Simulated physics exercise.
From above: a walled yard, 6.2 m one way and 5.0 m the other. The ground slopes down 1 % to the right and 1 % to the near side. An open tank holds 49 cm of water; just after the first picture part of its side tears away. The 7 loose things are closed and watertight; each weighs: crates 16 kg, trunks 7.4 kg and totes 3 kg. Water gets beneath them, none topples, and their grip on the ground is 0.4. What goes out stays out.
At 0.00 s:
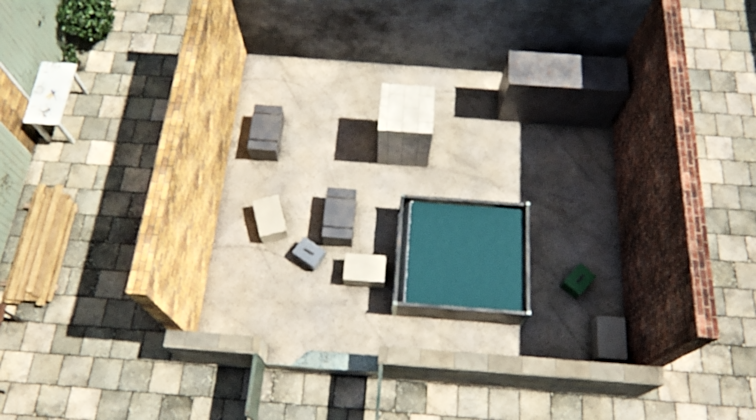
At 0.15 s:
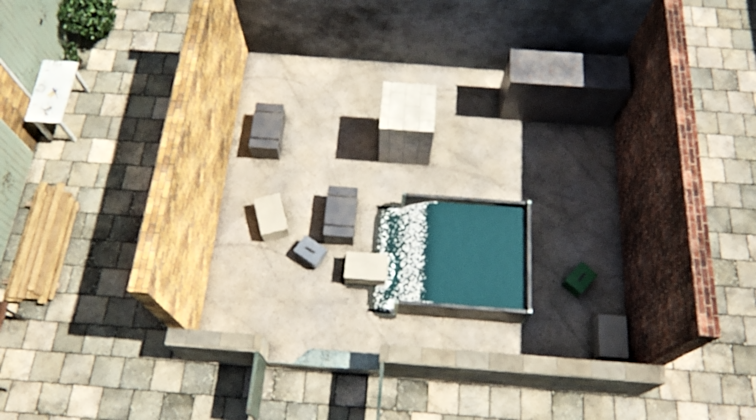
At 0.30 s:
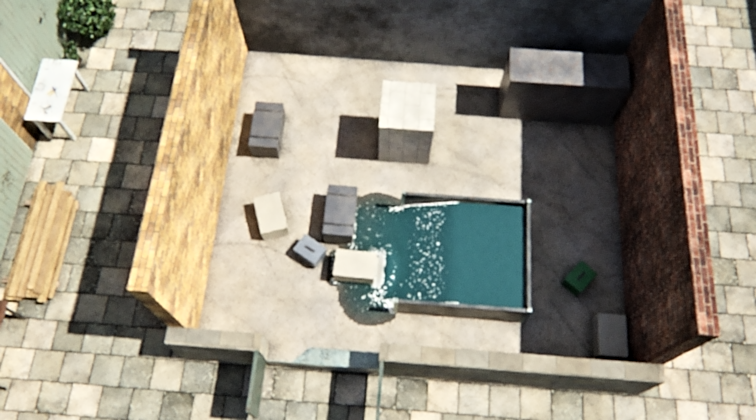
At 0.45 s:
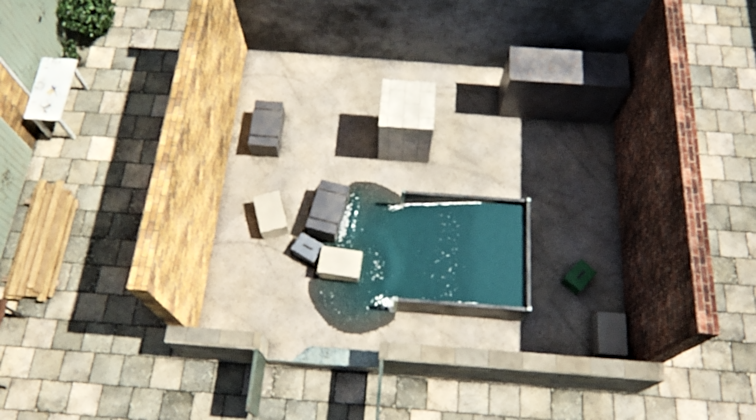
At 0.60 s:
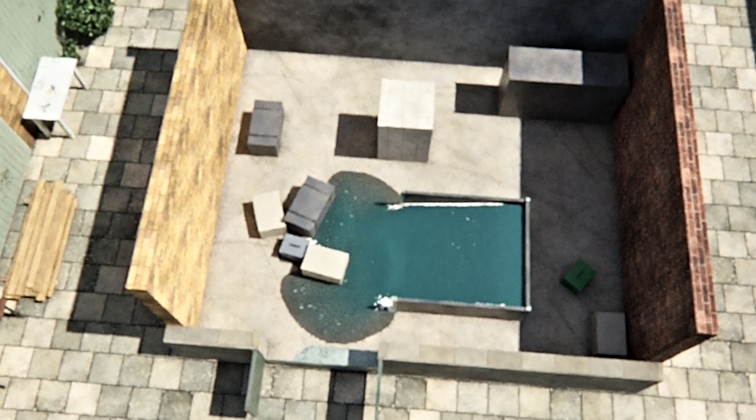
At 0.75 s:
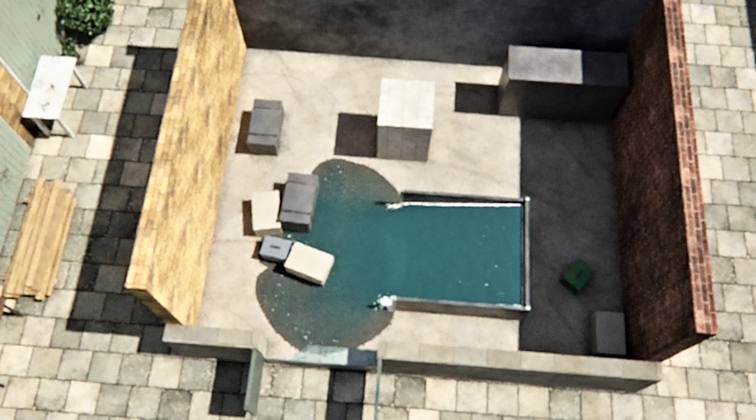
A walled yard with a pale stone floor is seen from high above by a still camera, with paving outside. A rectangular tank of teal water sits right of centre, grey and cream boxes stand to its left, and a small green tote rests near the brick wall at right. The tank's left side gives way, foaming water spreads leftward across the floor, and nearby boxes slide and turn left while the green tote stays put.
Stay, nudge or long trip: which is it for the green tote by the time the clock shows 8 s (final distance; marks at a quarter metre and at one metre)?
Green tote stays put.
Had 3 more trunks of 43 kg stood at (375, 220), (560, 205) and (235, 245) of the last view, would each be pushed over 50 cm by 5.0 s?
In that order: Over, under, more.
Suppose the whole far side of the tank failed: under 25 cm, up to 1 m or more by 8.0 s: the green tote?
Then the green tote ends far away.
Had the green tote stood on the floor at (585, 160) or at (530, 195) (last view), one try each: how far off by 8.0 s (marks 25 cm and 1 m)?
In that order: It stays put; it moves a short way.
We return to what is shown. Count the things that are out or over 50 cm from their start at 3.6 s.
I count 5.
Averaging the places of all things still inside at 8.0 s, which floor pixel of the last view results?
Around (455, 201).
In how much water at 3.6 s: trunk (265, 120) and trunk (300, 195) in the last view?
About 12 and 7 cm.
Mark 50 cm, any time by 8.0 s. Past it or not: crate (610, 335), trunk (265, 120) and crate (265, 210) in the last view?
In turn: Less, over, more.
After 1.6 s the green tote is near (579, 274), 0.0 m from its start, aground; 0 of 7 are out; 2 afloat.
After 3.6 s the green tote is near (579, 274), 0.0 m from its start, aground; 0 of 7 are out; 5 afloat.
After 5.6 s the green tote is near (579, 274), 0.0 m from its start, aground; 1 of 7 are out; 4 afloat.
After 8.0 s the green tote is near (579, 274), 0.0 m from its start, aground; 1 of 7 are out; 3 afloat.
